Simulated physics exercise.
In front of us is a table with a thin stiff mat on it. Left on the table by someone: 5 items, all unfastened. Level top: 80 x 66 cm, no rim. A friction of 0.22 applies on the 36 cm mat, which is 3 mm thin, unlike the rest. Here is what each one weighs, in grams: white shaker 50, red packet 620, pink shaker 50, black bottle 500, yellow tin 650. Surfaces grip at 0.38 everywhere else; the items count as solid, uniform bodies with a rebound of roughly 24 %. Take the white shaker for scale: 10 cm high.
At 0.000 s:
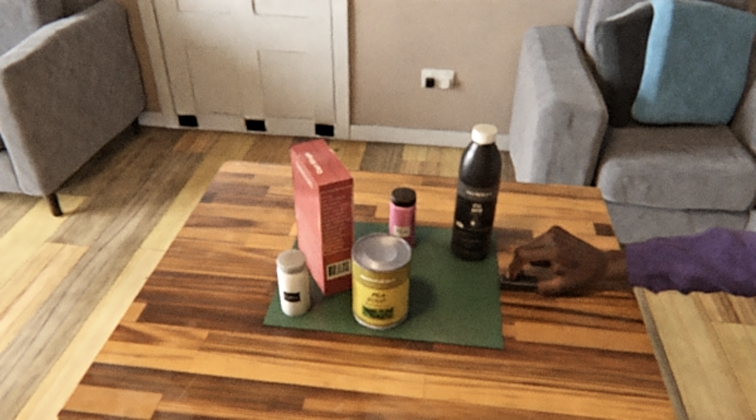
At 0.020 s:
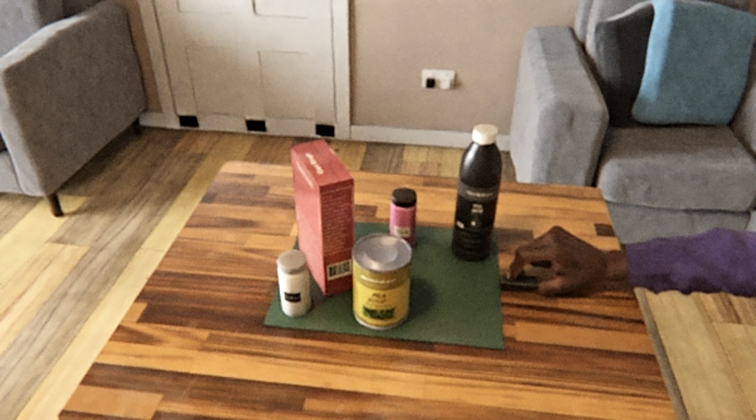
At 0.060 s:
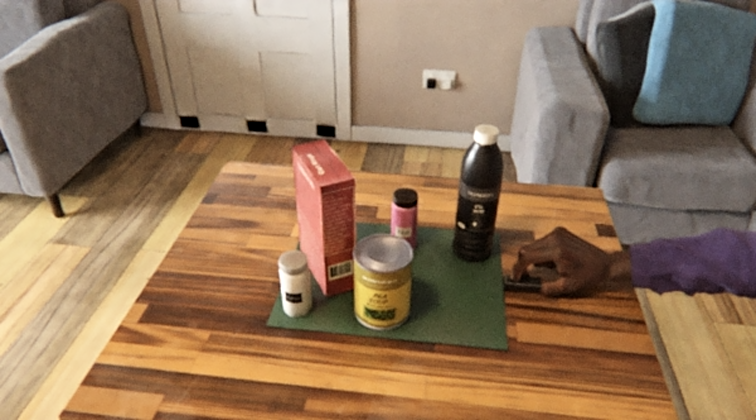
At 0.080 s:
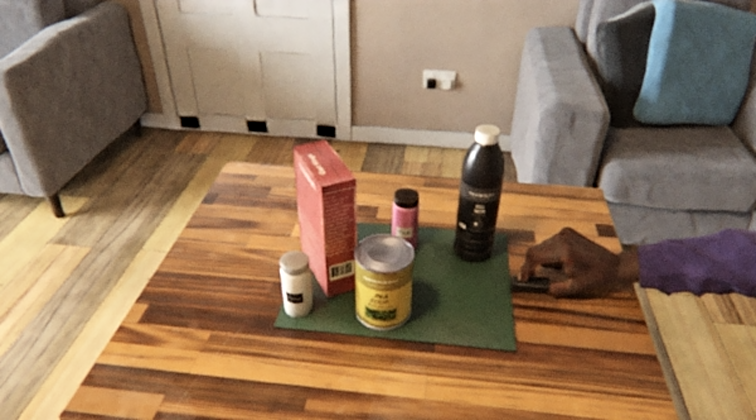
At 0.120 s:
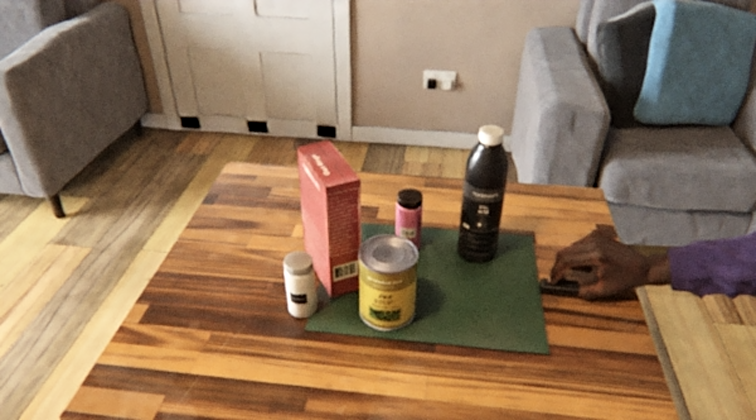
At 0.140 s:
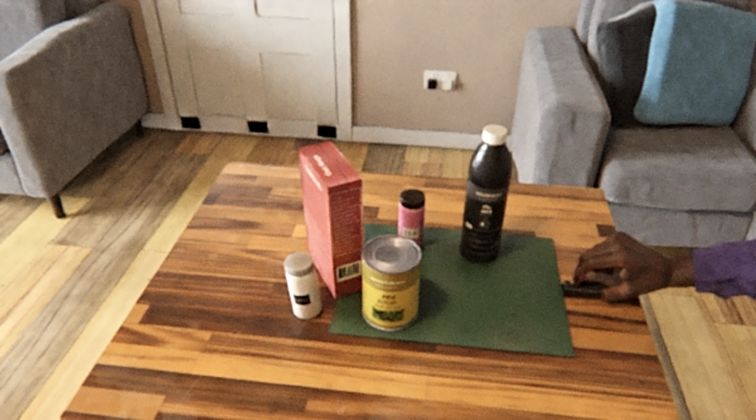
Hand pulling a green mat to the right across a wooden table, bottle, tins and box on it shifting only slightly.
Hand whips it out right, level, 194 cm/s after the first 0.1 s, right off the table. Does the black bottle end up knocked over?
Yes. Oh, it keels over.
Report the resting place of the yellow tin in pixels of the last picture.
Resting point, approx. (417, 287) px.
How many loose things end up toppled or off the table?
The answer: 1.
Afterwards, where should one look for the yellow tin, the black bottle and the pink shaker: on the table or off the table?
Once it all settles, the yellow tin stays on its surface, the black bottle leaves its surface and the pink shaker stays on its surface.
Around 0.44 s, mat out by 68 cm; black bottle at 10° to upright near (557, 200); pink shaker at 13° to upright; yellow tin shifted 5 cm.
Around 1.34 s, mat out by 86 cm; black bottle now off the table; yellow tin shifted 5 cm; pink shaker shifted 5 cm.
Finally (1.8 s), off the table and tipped over, black bottle; the other 4 still in place (within 6 cm).
